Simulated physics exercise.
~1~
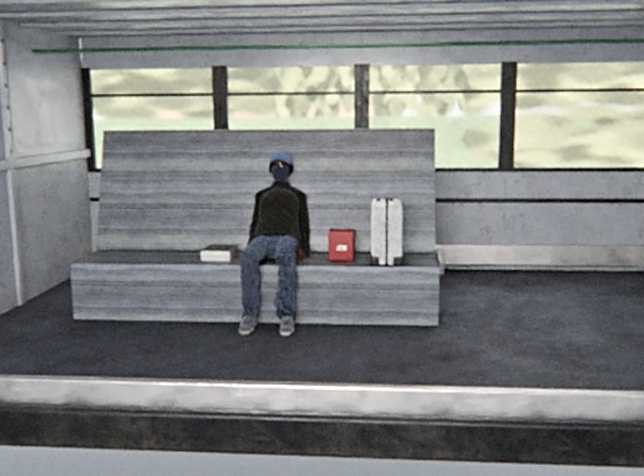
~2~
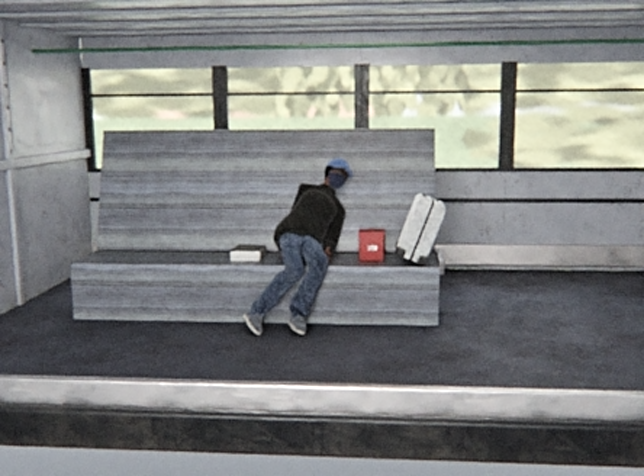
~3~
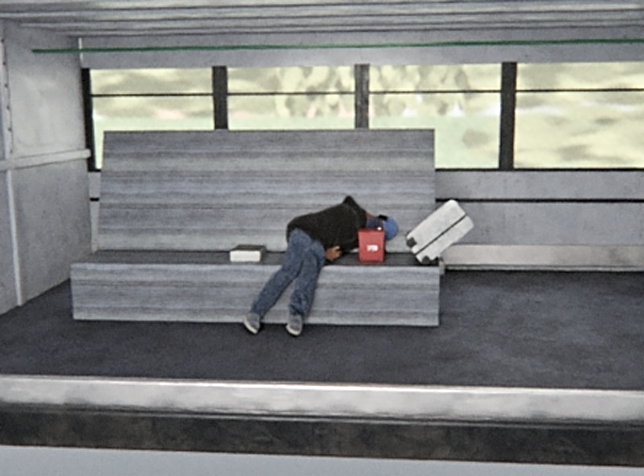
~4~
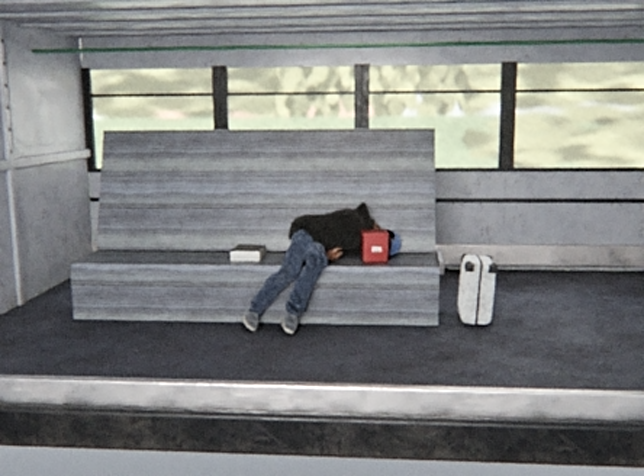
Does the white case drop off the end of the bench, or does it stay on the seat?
The white case drops off the right end of the bench and ends up on the floor beside it.
